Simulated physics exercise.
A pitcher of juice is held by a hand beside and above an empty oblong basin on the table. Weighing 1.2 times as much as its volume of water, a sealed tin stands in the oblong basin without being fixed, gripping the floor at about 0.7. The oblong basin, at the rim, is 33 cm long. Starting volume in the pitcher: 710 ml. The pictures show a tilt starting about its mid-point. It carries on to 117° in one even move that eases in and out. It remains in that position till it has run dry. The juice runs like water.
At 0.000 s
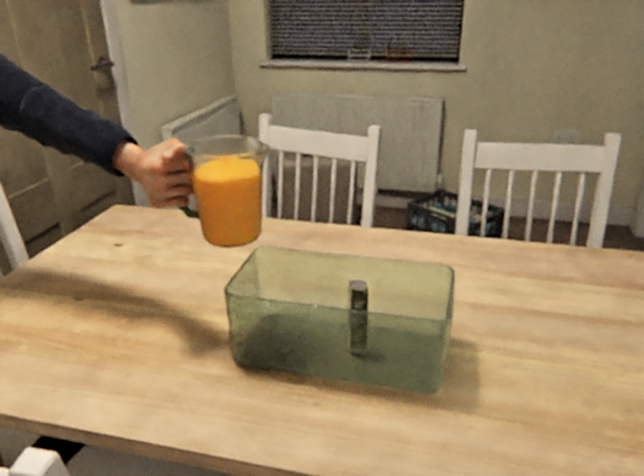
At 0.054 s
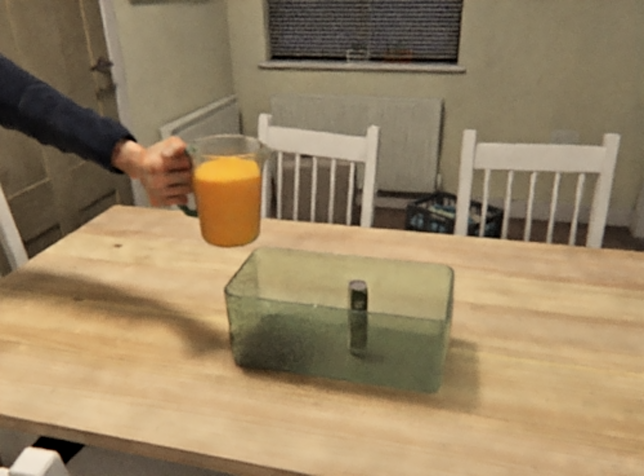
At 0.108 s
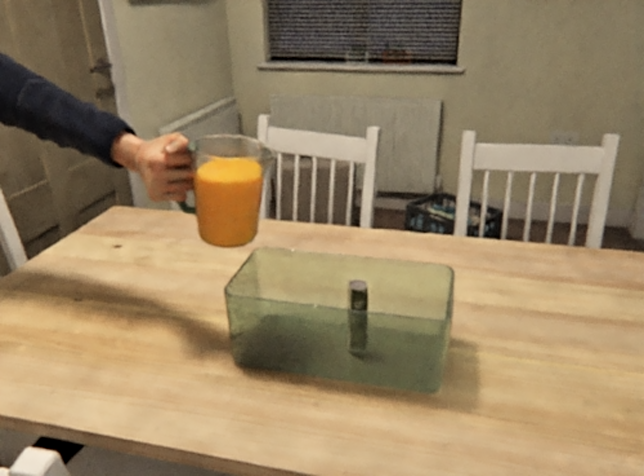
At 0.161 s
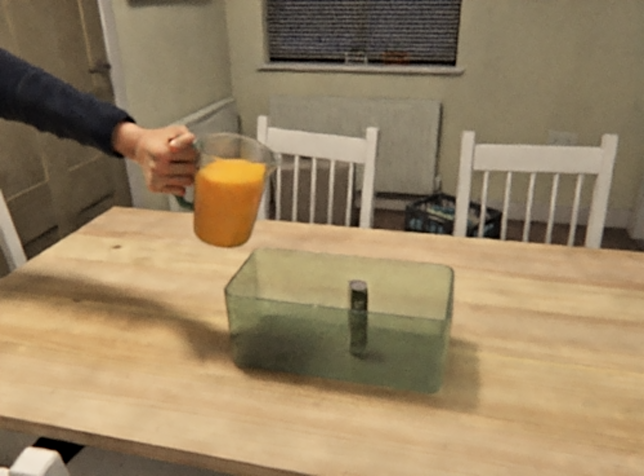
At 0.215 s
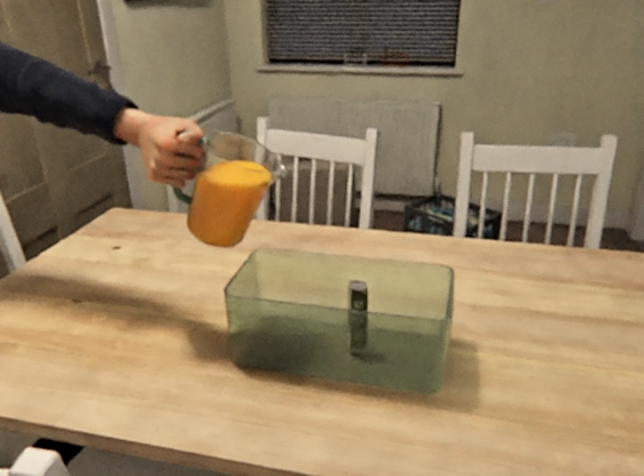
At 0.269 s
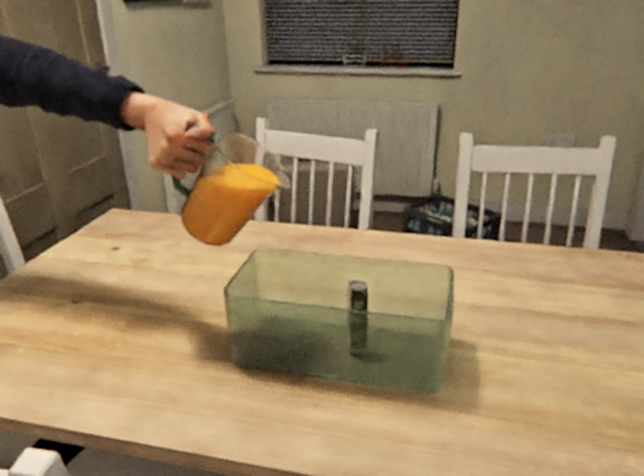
A hand held a glass pitcher of orange juice above a wooden table, beside a clear green basin with a small dark tin inside, then steadily tilted the pitcher to the right toward the basin.
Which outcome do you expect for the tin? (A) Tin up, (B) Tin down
Tin up.
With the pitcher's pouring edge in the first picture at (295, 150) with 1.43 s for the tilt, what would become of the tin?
Then it goes over.
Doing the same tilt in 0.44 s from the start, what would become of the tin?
In that case the tin stays vertical.
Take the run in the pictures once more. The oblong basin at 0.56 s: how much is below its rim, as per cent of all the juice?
About 18 per cent.
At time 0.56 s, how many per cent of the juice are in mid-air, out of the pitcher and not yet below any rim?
22 %.
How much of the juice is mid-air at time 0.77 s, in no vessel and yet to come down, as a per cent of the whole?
Near 9 percent.
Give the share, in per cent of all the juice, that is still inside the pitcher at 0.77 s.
Some 9 per cent.
Then, 0.56 s in, the tilt is 102° and 60 per cent is still to pour; the tin stands where it began.
Then, 0.77 s in, the tilt is 117° and 9 per cent is still to pour; the tin stands where it began.
Then, 0.99 s in, the tilt is 117° and 0 per cent is still to pour; the tin stands where it began.
Then, 1.23 s in, the tilt is 117° and 0 per cent is still to pour; the tin stands where it began.
Finally, the tin stands where it began.
